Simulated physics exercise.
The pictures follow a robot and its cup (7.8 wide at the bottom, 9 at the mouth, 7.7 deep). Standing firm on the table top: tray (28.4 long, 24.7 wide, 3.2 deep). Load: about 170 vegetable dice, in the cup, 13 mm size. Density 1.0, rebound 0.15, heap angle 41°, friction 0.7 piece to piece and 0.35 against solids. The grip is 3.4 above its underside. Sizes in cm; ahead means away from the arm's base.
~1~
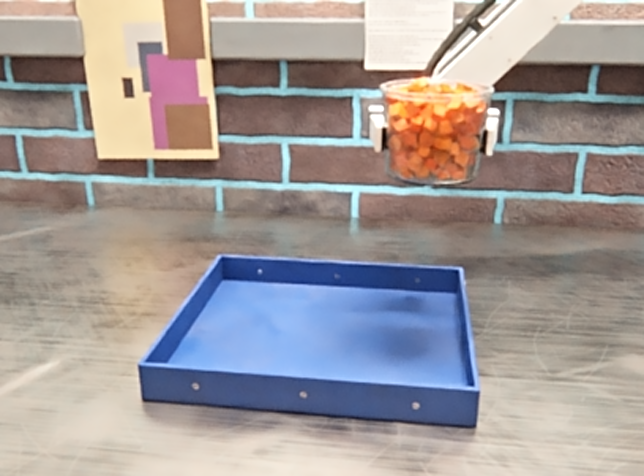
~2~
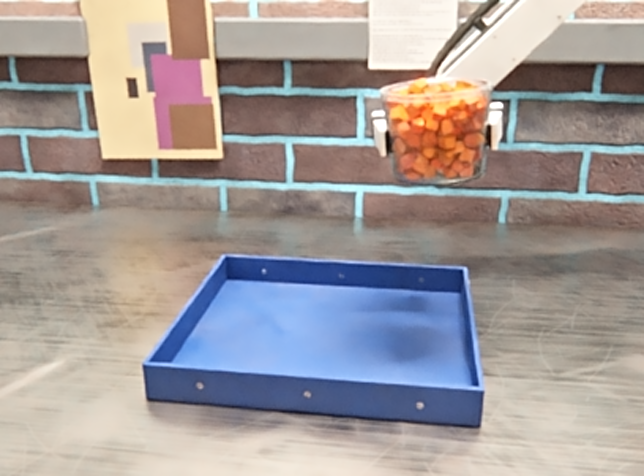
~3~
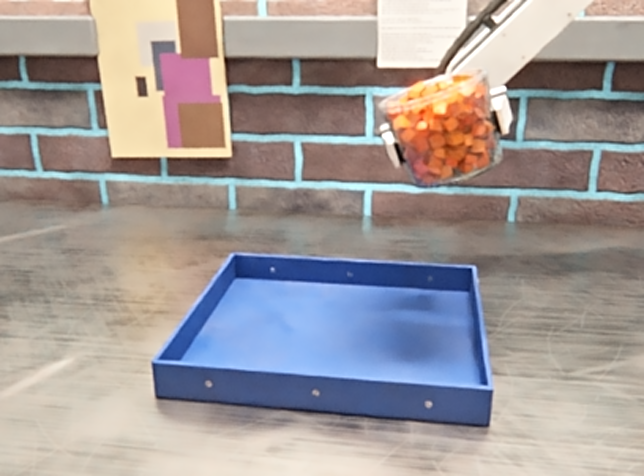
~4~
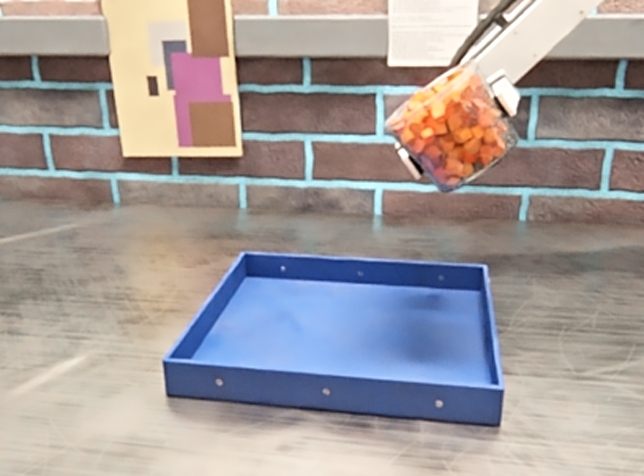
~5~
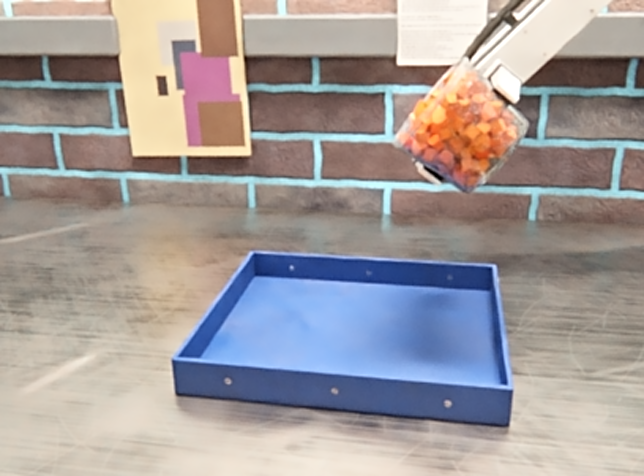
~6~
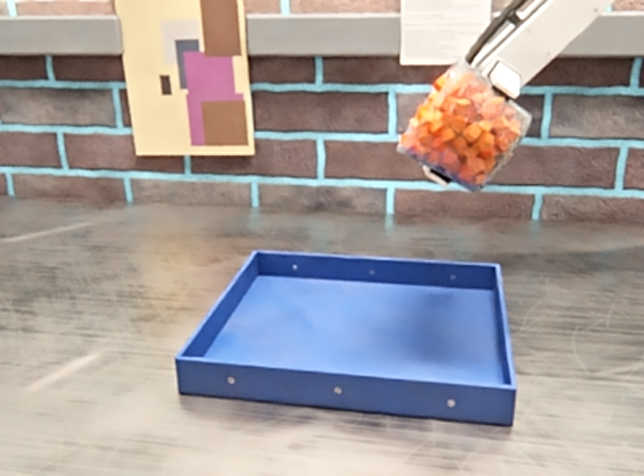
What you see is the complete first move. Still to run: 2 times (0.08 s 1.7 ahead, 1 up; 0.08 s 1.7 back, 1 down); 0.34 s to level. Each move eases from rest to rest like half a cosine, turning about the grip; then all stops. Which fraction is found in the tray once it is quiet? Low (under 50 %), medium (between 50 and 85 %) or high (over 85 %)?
In the tray the share is low, under 50 %.
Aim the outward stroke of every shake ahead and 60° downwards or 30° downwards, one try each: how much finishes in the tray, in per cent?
About 5 and 10 per cent.
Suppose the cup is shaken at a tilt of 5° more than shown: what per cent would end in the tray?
Then about 40 per cent.
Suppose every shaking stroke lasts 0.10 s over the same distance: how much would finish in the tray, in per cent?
It would be near 15 per cent.
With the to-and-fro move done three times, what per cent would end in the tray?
It would be near 40 per cent.
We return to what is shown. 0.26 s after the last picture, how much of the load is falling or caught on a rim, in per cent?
Some 12 per cent.
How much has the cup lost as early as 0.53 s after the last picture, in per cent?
Some 30 per cent.
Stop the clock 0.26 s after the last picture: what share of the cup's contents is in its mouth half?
About 65 per cent.
Then, 0.26 s on, tilted 57° forward, highest piece 25 above the table; 146 in the cup, 4 in the tray, 20 in flight or on a rim.
Then, 0.53 s on, tilted 19° forward, highest piece 25 above the table; 120 in the cup, 46 in the tray, 4 in flight or on a rim.
Then, 0.86 s on, level, highest piece 26 above the table; 120 in the cup, 50 in the tray.
Then, 1.91 s on, level, highest piece 26 above the table; 120 in the cup, 50 in the tray.
In the end, 120 in the cup, 50 in the tray. That is 29 % in the tray.
